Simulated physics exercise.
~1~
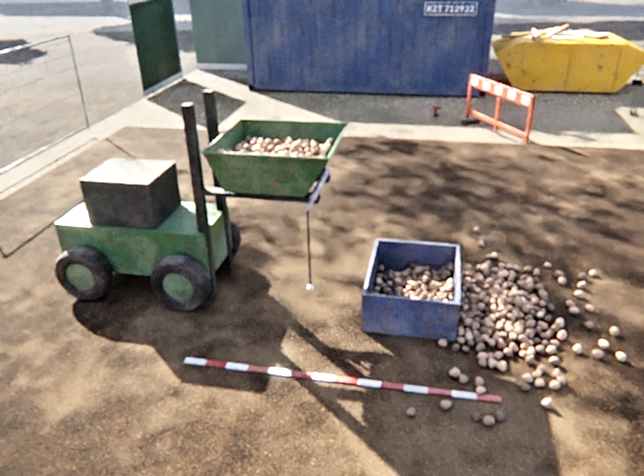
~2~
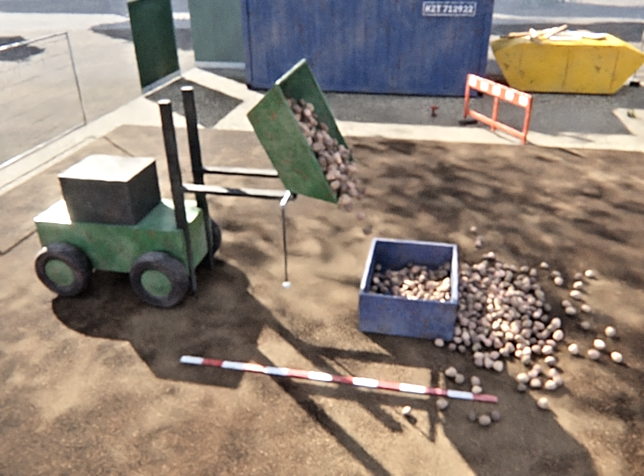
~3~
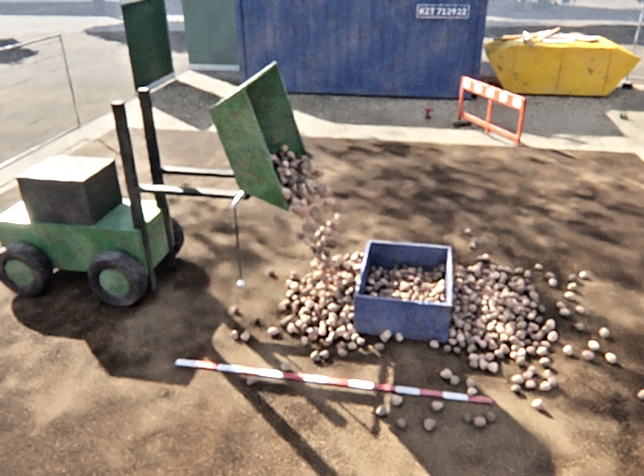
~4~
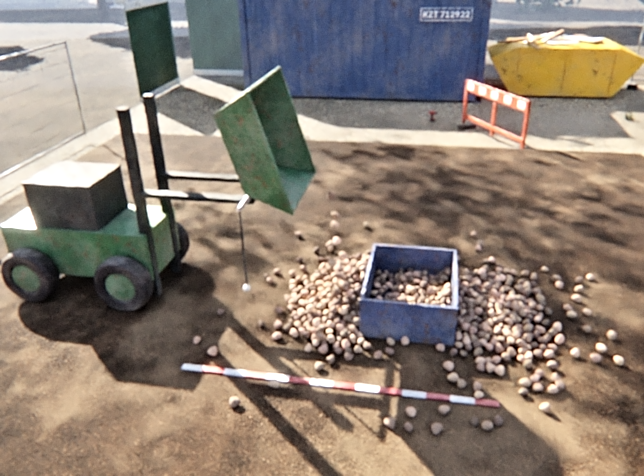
Green forklift-like machine tipping its skip of stones while backing left, spilling most short of the blue bin until the skip is empty.
